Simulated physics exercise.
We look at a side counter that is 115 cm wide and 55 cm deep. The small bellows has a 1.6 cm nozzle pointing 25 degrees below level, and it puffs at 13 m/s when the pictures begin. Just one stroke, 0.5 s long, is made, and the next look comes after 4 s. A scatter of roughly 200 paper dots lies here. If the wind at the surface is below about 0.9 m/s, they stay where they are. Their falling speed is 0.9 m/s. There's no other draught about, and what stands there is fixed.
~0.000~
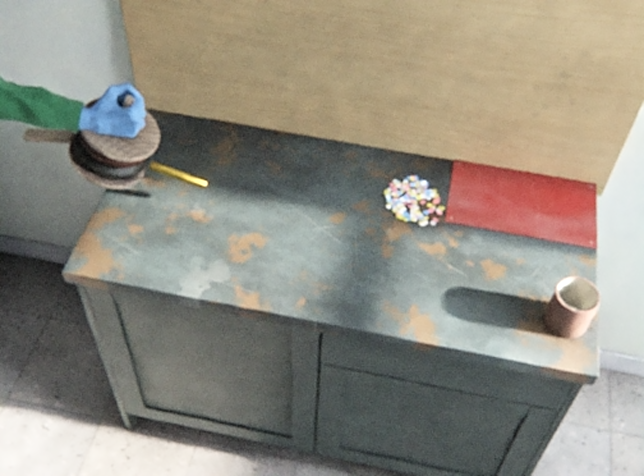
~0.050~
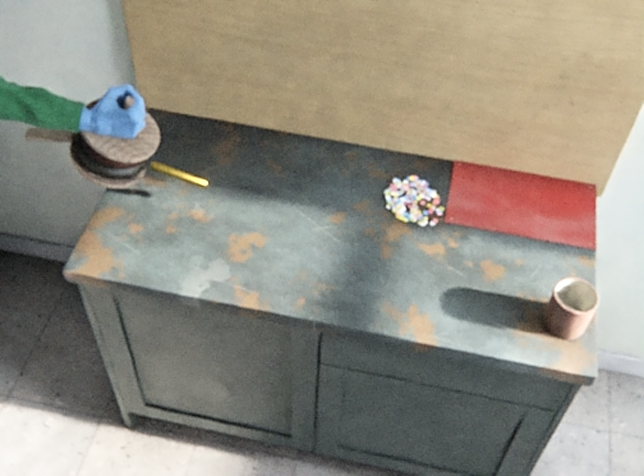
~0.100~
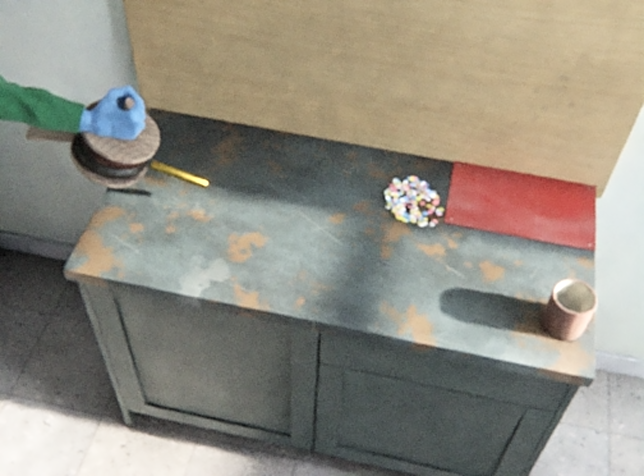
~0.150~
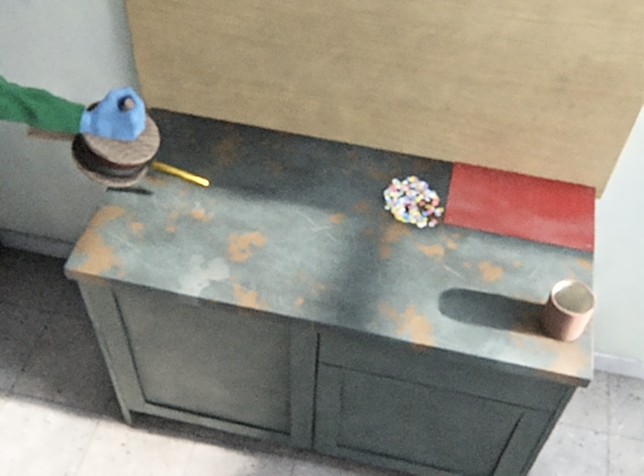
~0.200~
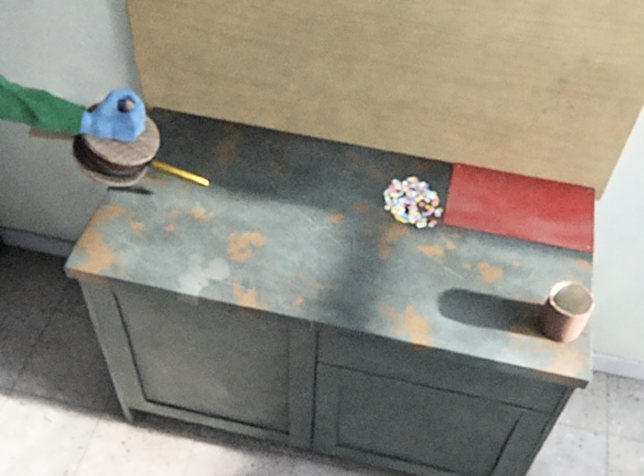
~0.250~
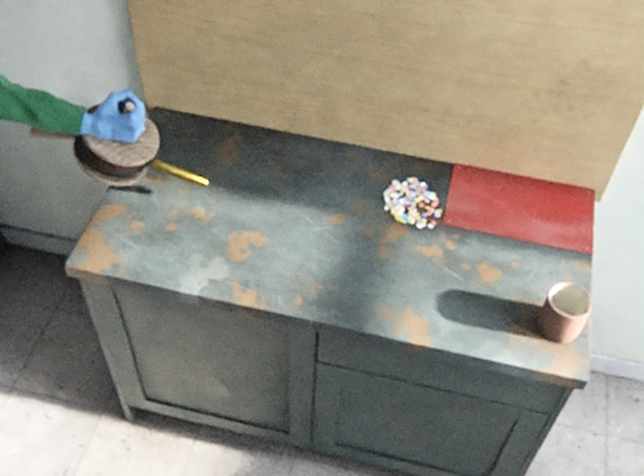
A blue-gloved hand gripping small round bellows at the left of a worn counter, the scattered paper dots beside a red mat staying still.
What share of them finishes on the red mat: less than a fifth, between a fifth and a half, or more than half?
The greater part, over one half.
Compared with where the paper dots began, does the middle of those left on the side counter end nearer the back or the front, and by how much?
Backward it went, roughly 10 cm.
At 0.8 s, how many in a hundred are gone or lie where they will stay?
The share is about 0 %.
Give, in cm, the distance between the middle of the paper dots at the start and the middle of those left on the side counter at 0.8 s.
Around 30 cm from the start.
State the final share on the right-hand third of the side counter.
Share at the end: Close to 70 %.
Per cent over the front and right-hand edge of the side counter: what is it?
Roughly 0 per cent at the front edge and 30 per cent at the right-hand edge.
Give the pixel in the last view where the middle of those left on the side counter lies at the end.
(548, 191).
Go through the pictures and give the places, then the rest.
In the first picture, the middle of the paper dots is near (413, 197), none has stirred yet and the mouth of the small bellows is at (205, 185).
In the second picture, the middle of the paper dots is near (413, 197), none has stirred yet and the red mat is centred on (522, 203).
In the third picture, the middle of the paper dots is near (413, 197), none has stirred yet and the top of a mug is at (575, 296).
In the fourth picture, the middle of the paper dots is near (412, 198) and none has stirred yet.
In the fifth picture, the middle of the paper dots is near (412, 198) and none has stirred yet.
In the sixth picture, the middle of the paper dots is near (412, 199) and none has stirred yet.
After 0.8 s, 100 % are on the red mat; the middle of those left on the top is near (524, 201); 0 % are gone or lie where they will stay.
After 1.3 s, 78 % are on the red mat; the middle of those left on the top is near (553, 193); 40 % are gone or lie where they will stay.
After 2.2 s, 70 % are on the red mat; the middle of those left on the top is near (548, 191); 100 % are gone or lie where they will stay.
After 4.0 s, at the end, 70 % are on the red mat; the middle of those left on the top is near (548, 191).
